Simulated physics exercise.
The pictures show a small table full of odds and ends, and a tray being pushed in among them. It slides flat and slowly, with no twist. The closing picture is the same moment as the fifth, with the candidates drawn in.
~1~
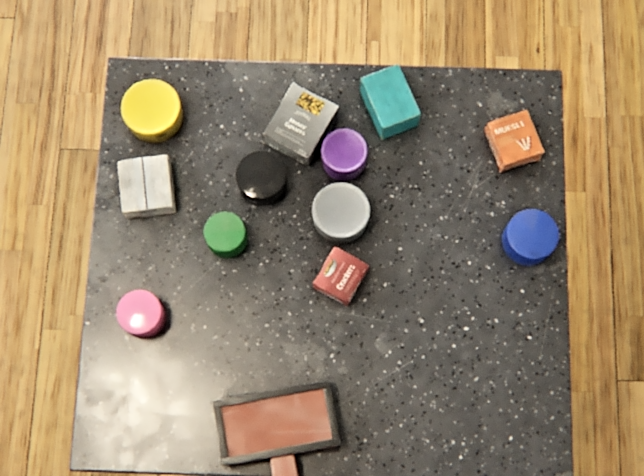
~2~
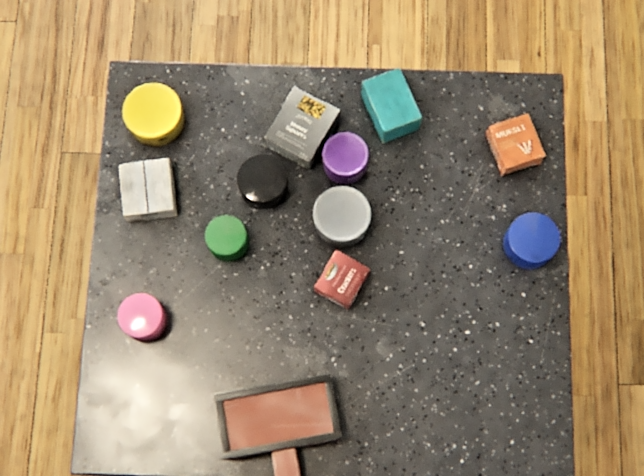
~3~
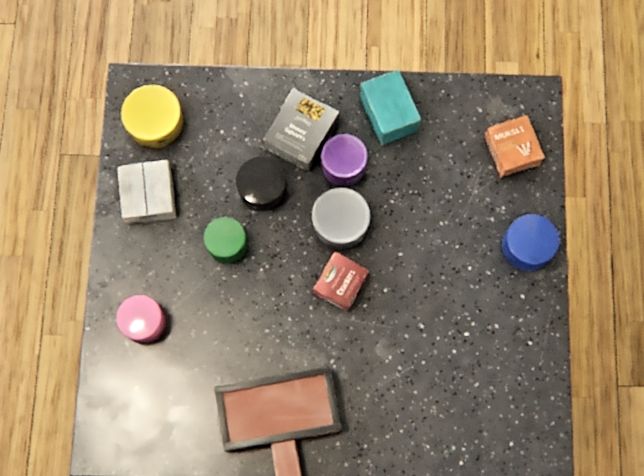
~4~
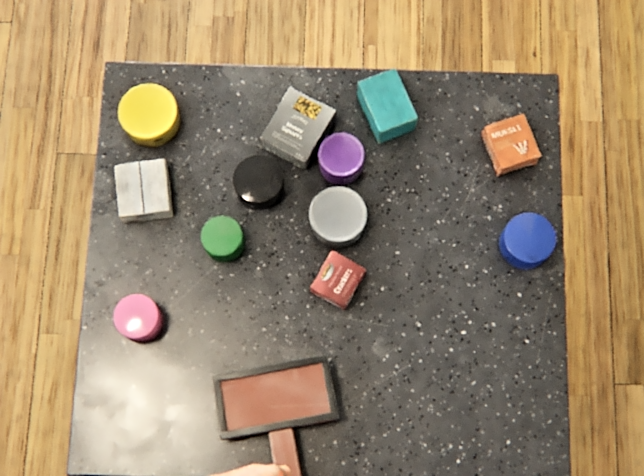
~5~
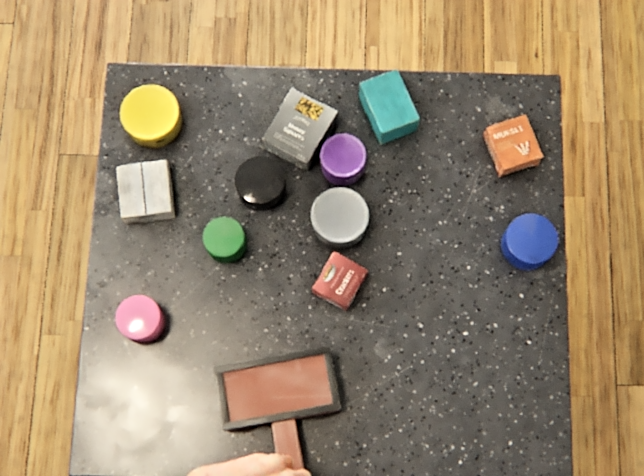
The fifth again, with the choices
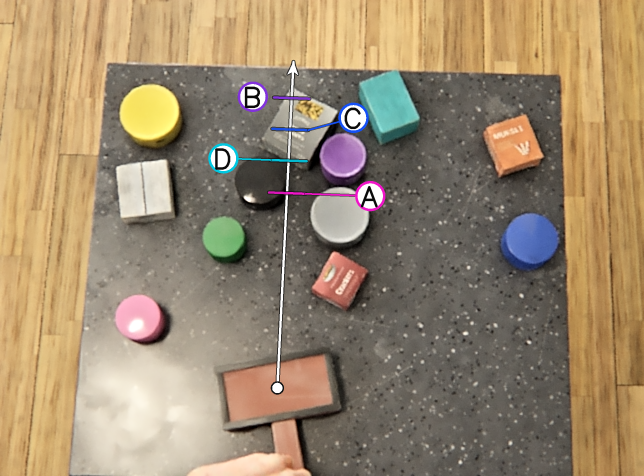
The clip opens on a dark speckled tabletop scattered with coloured round containers and small boxes, with a reddish, dark-rimmed tray at the bottom edge. The tray slides slowly a short way up the surface, revealing more of its handle, and then fingers come into view at the handle as it inches further.
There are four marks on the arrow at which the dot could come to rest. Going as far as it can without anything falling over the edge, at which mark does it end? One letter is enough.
Up to mark C.
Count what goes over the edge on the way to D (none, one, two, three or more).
The count is none.
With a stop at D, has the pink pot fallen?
No.
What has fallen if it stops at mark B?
The grey packet.
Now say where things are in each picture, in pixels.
The first picture shows orange packet (513, 142); purple tub (344, 155); blue tin (530, 238).
The second picture shows tray (278, 417); white box (149, 191).
The third picture shows tray (277, 409); red packet (341, 282).
The fourth picture shows tray (275, 397); turquoise block (387, 106).
The fifth picture shows tray (277, 388); grey packet (300, 130); pink pot (141, 320); black pot (261, 183).
On the marked copy, A at (287, 193); B at (291, 98); C at (290, 129); D at (289, 161); the arrow from (277, 388) to (294, 62); the white dot at (277, 388).
With C. Early on, tray (283, 293); purple tub (343, 155); grey tub (347, 205).
Further on, tray (288, 201); grey packet (300, 119); purple tub (350, 140).
At the end, tray (291, 134); grey packet (303, 78); black pot (245, 90); nothing has fallen.
As for the rest, A is safe but short; B drops the grey packet; D is safe but short.
